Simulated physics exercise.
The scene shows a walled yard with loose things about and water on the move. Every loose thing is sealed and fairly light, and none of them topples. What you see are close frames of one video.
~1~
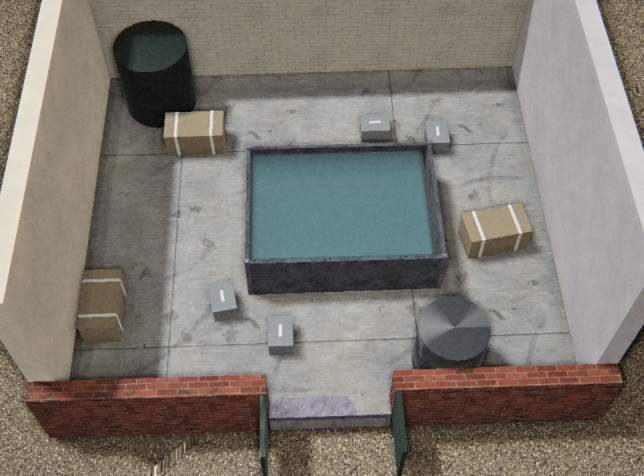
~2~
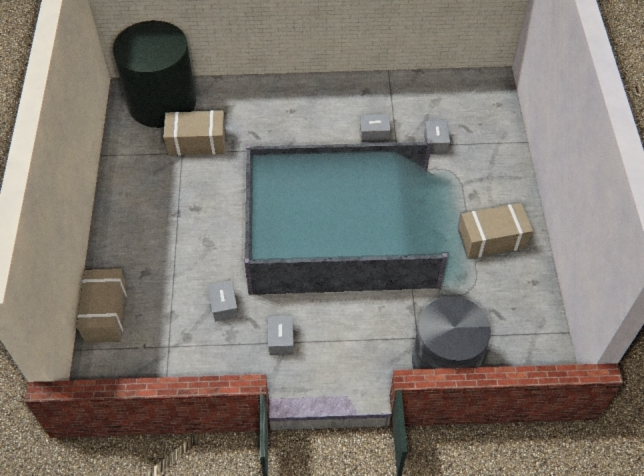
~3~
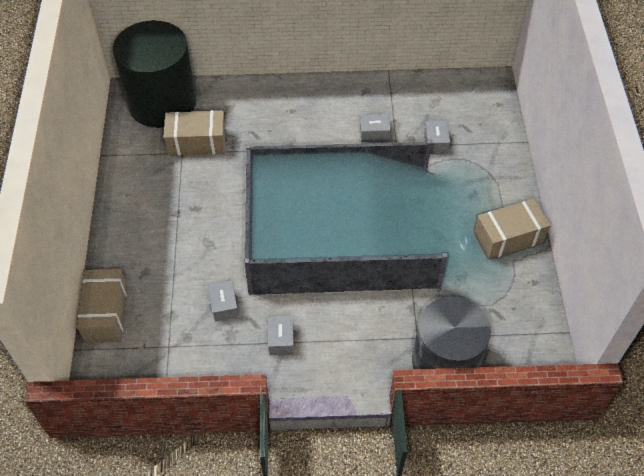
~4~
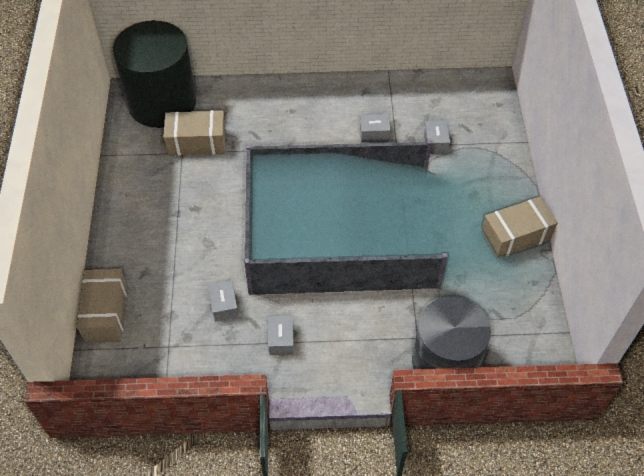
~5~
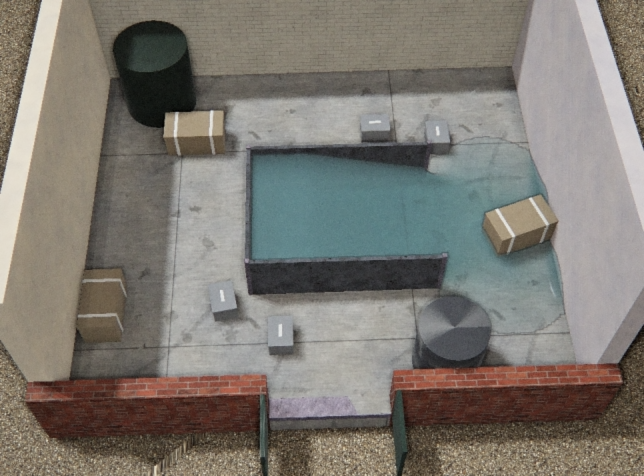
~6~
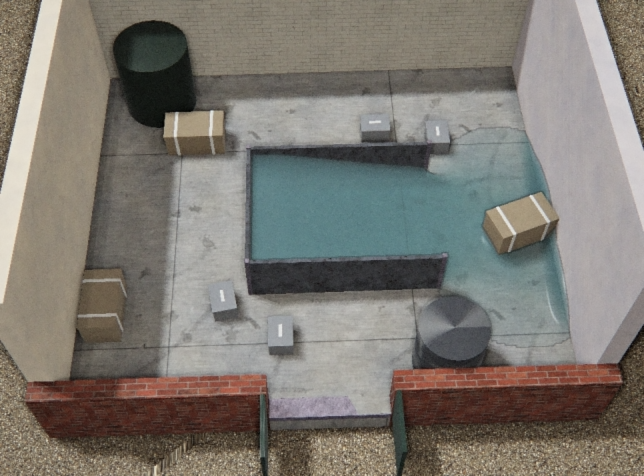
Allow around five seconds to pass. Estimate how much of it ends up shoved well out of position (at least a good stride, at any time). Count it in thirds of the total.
Portion: Beneath a third.
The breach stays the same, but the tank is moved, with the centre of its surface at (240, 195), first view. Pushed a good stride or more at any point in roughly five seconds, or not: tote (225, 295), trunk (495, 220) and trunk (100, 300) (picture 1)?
The three, one by one: Short of that, past that mark and short of that.
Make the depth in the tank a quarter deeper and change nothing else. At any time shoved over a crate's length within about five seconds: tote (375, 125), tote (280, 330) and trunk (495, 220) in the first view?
First one stopped before it, second one reached the mark, third one reached the mark.
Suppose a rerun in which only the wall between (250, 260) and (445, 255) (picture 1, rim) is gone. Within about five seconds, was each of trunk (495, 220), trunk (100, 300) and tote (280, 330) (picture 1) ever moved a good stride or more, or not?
In turn: Moved that far, moved that far, moved that far.
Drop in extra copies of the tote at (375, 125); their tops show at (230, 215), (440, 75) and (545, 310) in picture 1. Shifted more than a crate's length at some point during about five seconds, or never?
The first sits tight, the second travels far and the third travels far.
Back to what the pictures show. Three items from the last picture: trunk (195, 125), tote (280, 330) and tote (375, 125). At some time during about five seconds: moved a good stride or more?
The first is driven that far, the second not so far, and the third not so far.
A moment on, 0 of 7 are well off their spots; 1 afloat.
Next, 1 of 7 are well off their spots; 1 afloat.
Later, 1 of 7 are well off their spots; 1 afloat.
In the end, 2 of 7 are well off their spots, and 2 have been at some point; 2 afloat.
